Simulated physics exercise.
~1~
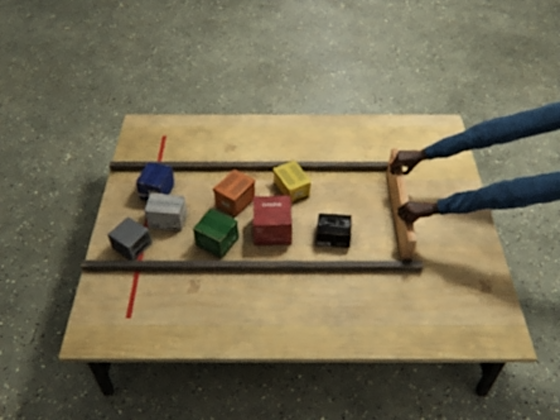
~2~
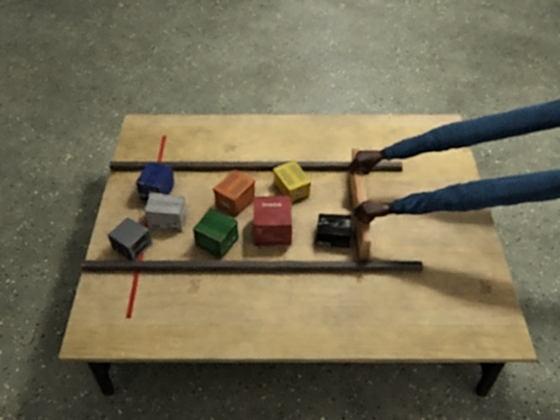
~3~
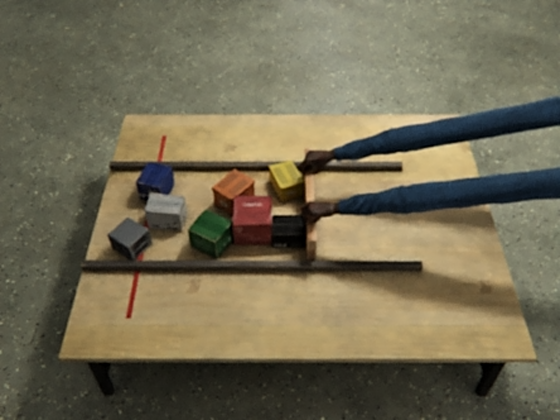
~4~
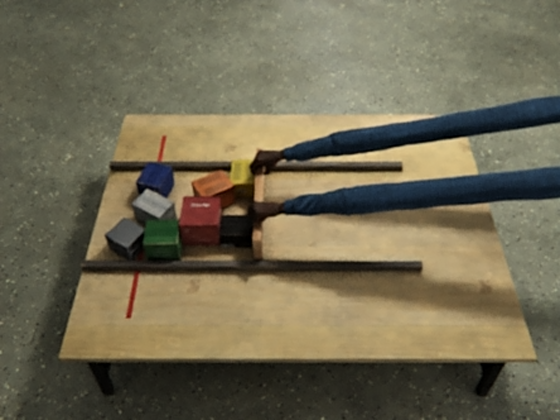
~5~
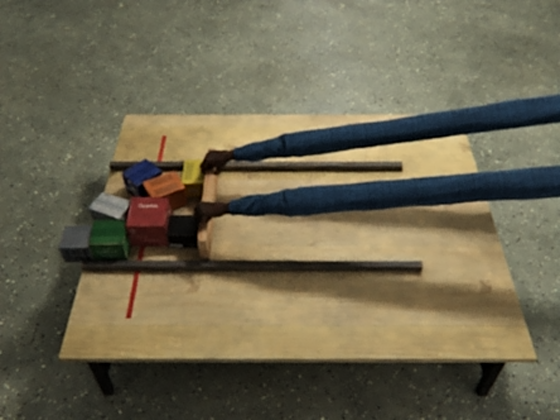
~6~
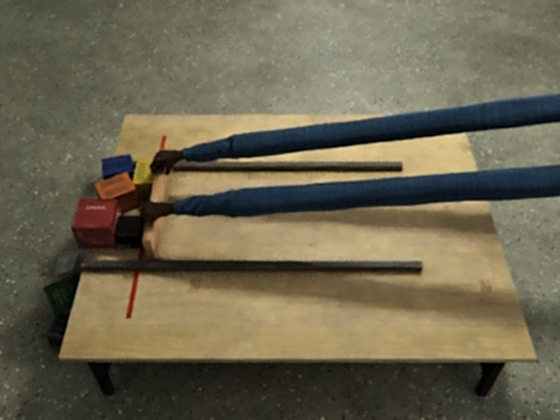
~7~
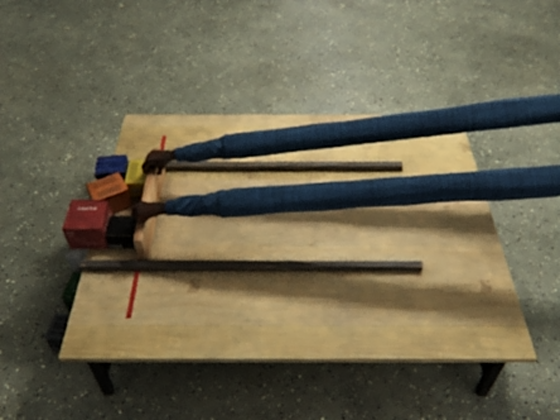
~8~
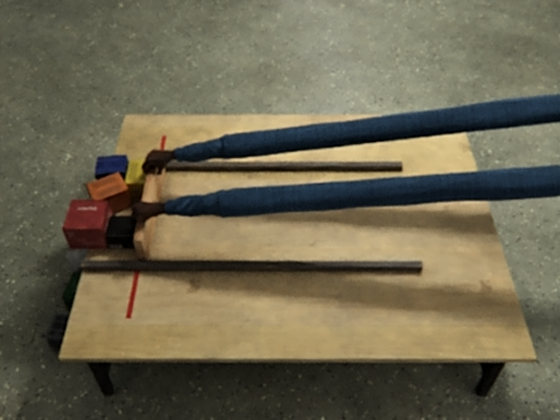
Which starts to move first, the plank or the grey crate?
The plank starts to move first, and the grey crate only moves later, once the boxes have been pushed together towards the left end.
Two arms push a plank left, sweeping colourful boxes along a table until three fall off.
